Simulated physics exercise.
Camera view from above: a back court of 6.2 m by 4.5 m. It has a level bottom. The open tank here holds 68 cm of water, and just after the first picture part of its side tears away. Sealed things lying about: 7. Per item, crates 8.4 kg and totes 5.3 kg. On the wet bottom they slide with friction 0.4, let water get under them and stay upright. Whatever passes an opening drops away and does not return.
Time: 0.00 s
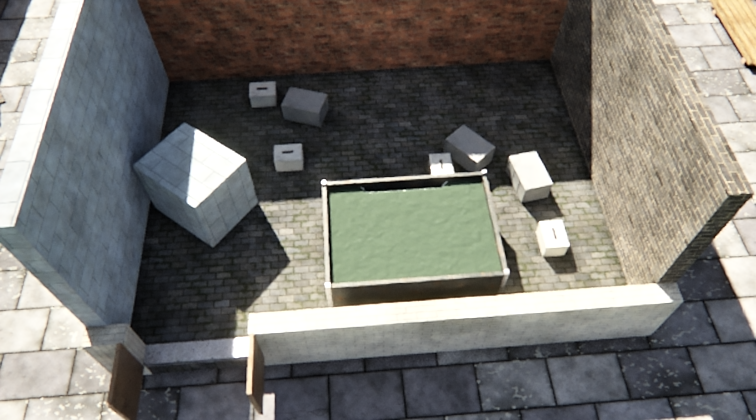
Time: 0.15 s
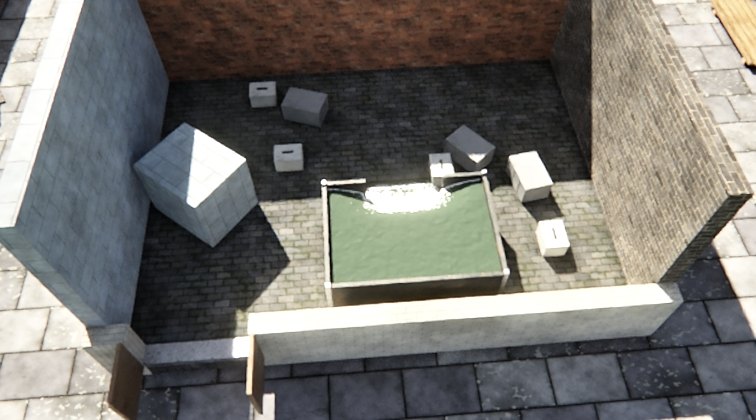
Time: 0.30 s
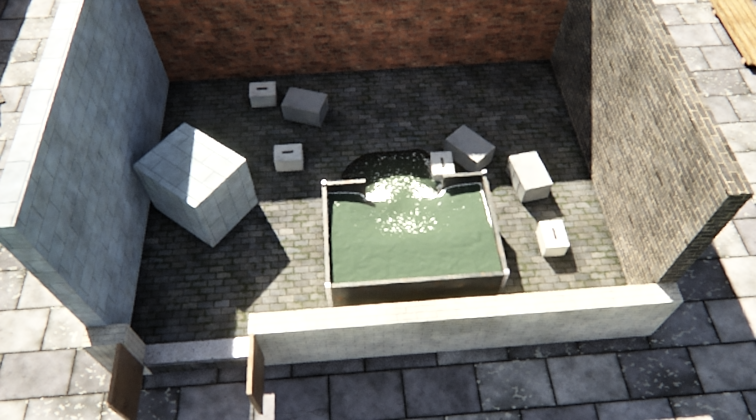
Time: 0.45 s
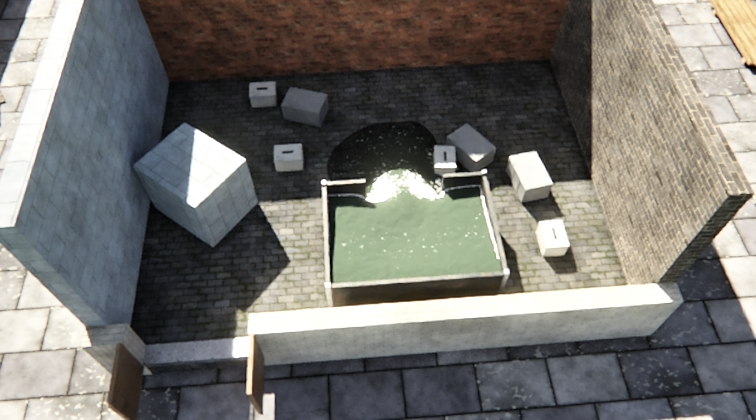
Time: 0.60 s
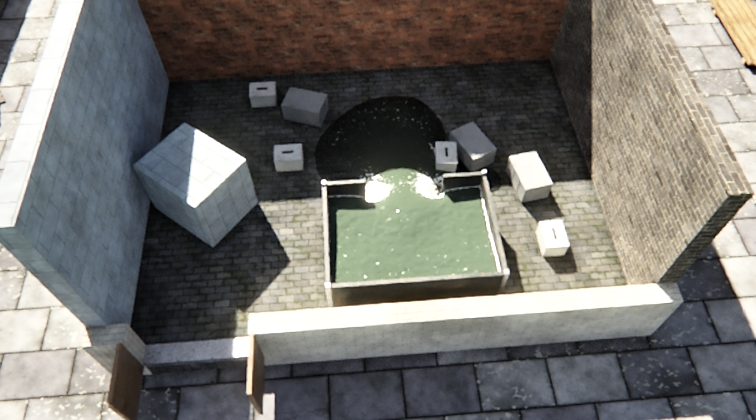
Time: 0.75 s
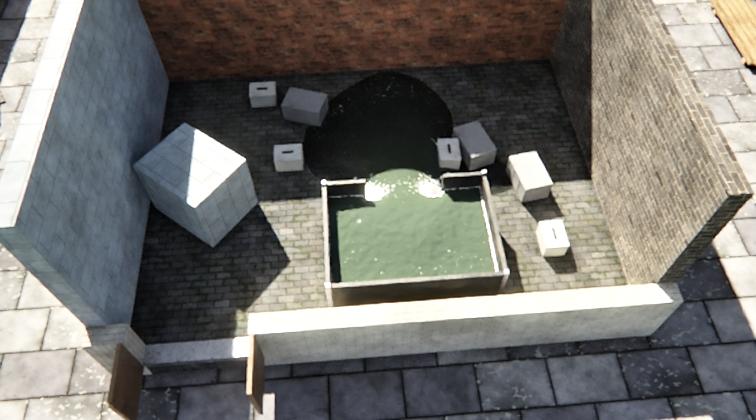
Green water pouring through a gap in a tank's far side, spreading across a walled court and nudging a pale box slightly.
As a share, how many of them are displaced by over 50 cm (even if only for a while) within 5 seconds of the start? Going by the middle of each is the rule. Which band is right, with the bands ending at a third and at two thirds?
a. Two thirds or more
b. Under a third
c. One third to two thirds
Option a: Two thirds or more.
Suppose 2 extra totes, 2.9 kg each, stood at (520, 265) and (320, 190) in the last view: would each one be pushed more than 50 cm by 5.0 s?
In the order asked they come out inside the limit, inside the limit.
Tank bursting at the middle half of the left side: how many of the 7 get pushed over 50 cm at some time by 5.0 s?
In that case the number is 1.
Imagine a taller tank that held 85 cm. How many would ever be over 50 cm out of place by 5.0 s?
6.
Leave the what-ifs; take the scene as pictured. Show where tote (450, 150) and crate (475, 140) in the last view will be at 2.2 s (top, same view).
(535, 104) and (566, 118), roughly.
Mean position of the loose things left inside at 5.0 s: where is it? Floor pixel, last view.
It works out to somewhere near (395, 199) on the floor.
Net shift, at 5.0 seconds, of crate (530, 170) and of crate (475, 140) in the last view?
In that order: 60 cm, 250 cm.
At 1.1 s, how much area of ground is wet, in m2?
Roughly 10.0 m2.
After 1.1 s 1 of 7 are over 50 cm from their spots; 1 afloat.
After 2.2 s 4 of 7 are over 50 cm from their spots; 1 afloat.
After 3.5 s 4 of 7 are over 50 cm from their spots; 4 afloat.
After 5.0 s 6 of 7 are over 50 cm from their spots, and 6 have been at some point; 5 afloat.
